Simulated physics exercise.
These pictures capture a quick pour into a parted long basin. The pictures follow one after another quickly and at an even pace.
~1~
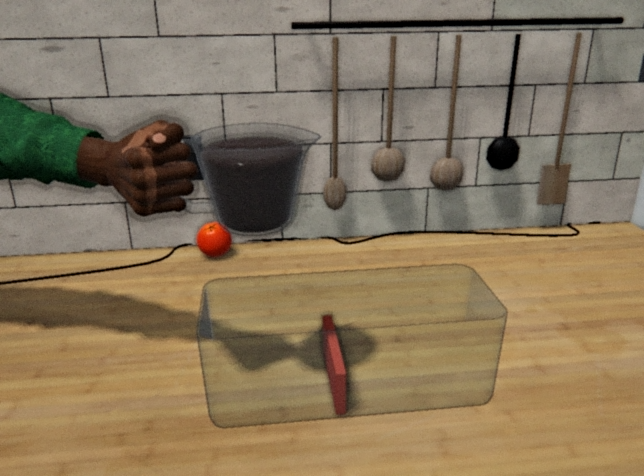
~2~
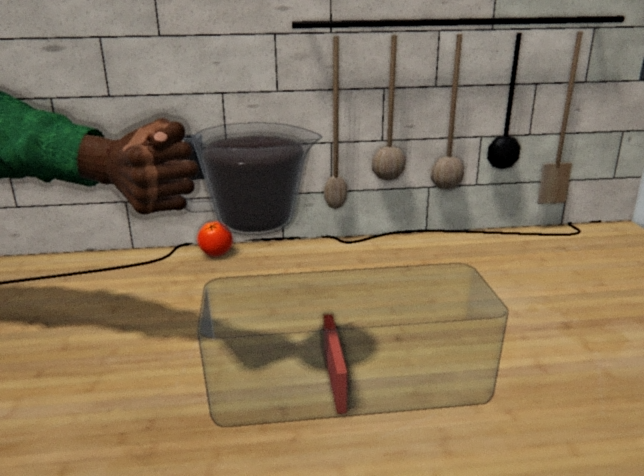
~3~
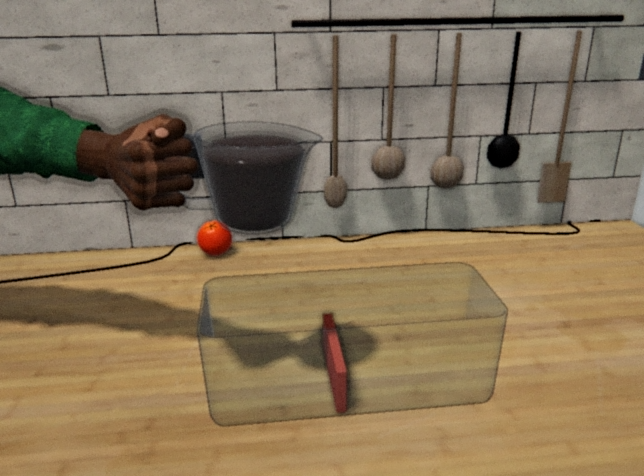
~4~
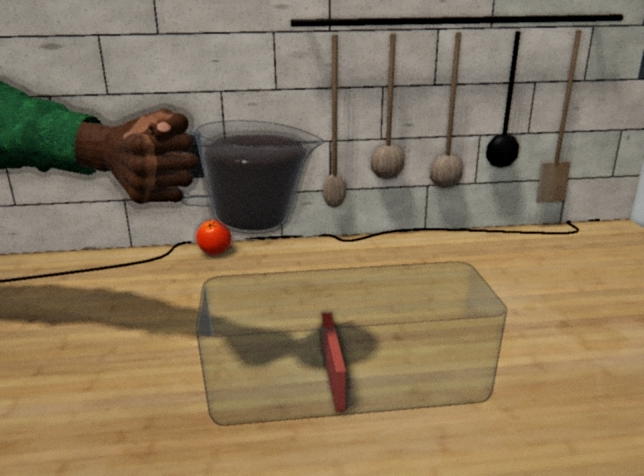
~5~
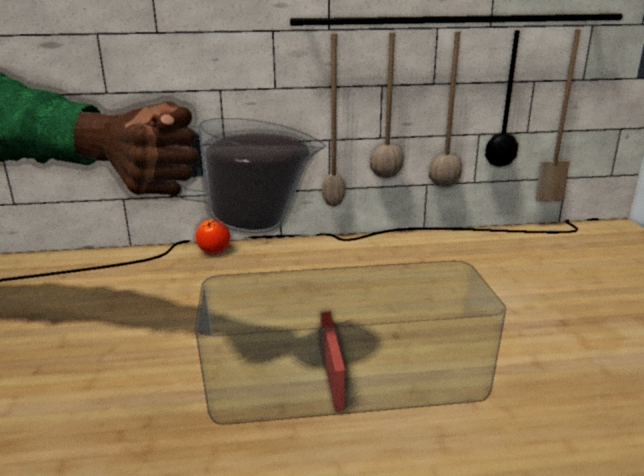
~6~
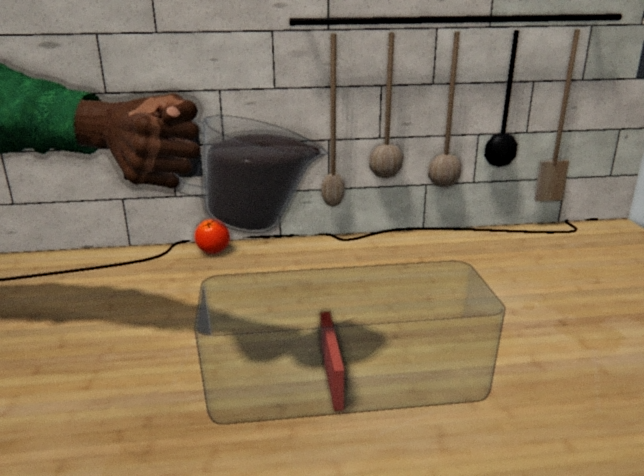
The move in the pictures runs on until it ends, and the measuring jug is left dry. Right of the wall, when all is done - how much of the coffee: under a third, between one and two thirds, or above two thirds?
Once it settles, the part right of the wall is beyond two thirds, I'd say.
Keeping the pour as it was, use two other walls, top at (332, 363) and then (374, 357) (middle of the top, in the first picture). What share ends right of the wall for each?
In order, near 90 and 55 in a hundred.
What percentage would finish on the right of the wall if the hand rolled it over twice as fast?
Close to 85 out of every hundred.
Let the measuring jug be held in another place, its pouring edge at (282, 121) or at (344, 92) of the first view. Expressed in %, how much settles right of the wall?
Roughly 65 % the first time and roughly 95 % the second.
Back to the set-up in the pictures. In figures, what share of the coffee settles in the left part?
It comes to some 10 per cent.
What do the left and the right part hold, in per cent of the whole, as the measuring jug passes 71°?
The left part holds 0 percent and the right part 20 percent.
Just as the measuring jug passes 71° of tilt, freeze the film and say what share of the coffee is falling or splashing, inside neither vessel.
About 25 %.
A moment on, the measuring jug is tipped part way and 56 per cent is still to pour, 0 is left of the wall and 18 right of it.
Next, the measuring jug is tipped right over and 6 per cent is still to pour, 2 is left of the wall and 84 right of it.
Then the measuring jug is tipped right over and 0 per cent is still to pour, 8 is left of the wall and 91 right of it.
Later the measuring jug is tipped right over and 0 per cent is still to pour, 8 is left of the wall and 91 right of it.
Finally, 8 per cent lies left of the wall, 91 right of it and 1 outside.
